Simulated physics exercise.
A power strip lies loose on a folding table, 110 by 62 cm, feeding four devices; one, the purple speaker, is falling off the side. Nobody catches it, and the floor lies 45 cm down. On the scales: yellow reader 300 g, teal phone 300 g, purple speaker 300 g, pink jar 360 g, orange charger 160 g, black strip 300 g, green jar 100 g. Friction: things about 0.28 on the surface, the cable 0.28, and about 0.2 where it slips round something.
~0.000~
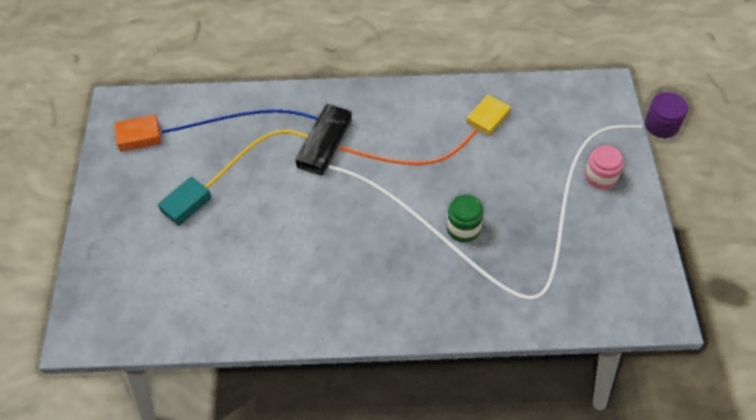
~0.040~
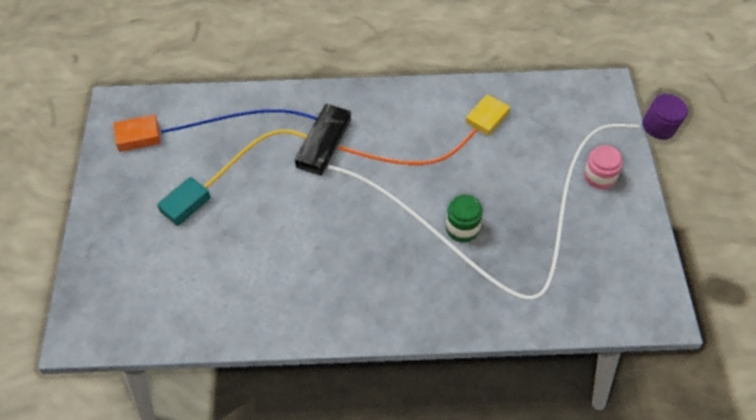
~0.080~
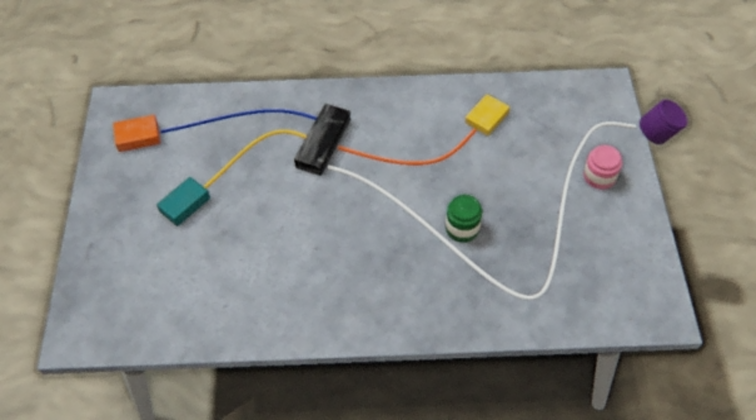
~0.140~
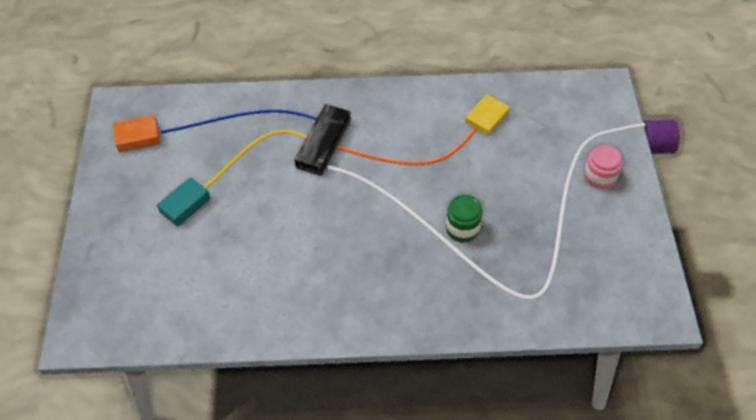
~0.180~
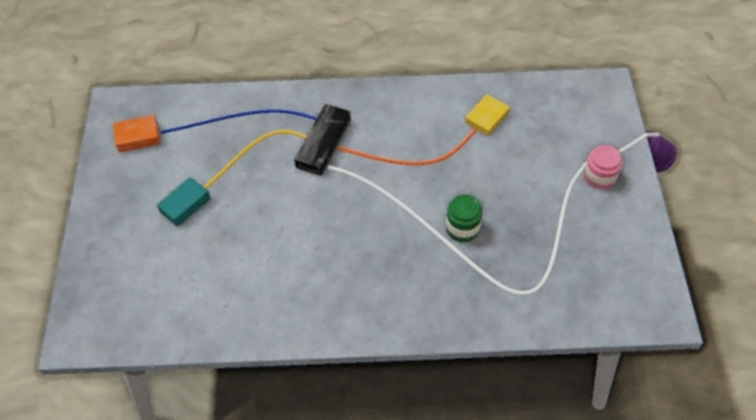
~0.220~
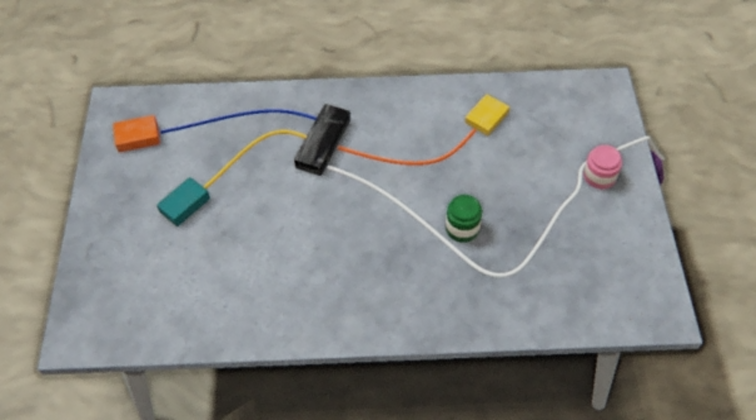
On a gray table with several small devices wired to a black strip, a purple speaker tipped over at the right edge and dropped down past the side, pulling its white cable straighter.
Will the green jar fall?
The green jar goes over the edge.
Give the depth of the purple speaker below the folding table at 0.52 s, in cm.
Some 40 cm.
After 0.5 s, the strip's end of the white cable at (378, 159); green jar 35 cm off its start, black strip 5 cm off its start, purple speaker over the edge.
After 0.8 s, the strip's end of the white cable at (379, 159); green jar over the edge, black strip 6 cm off its start, purple speaker over the edge.
After 1.1 s, the strip's end of the white cable at (379, 159); green jar over the edge, black strip 6 cm off its start at (348, 145), purple speaker over the edge.
After 1.4 s, the strip's end of the white cable at (379, 159); green jar over the edge, black strip 6 cm off its start, purple speaker over the edge.
After 2.6 s, the strip's end of the white cable at (379, 159); green jar over the edge, black strip 6 cm off its start at (348, 145), purple speaker over the edge.
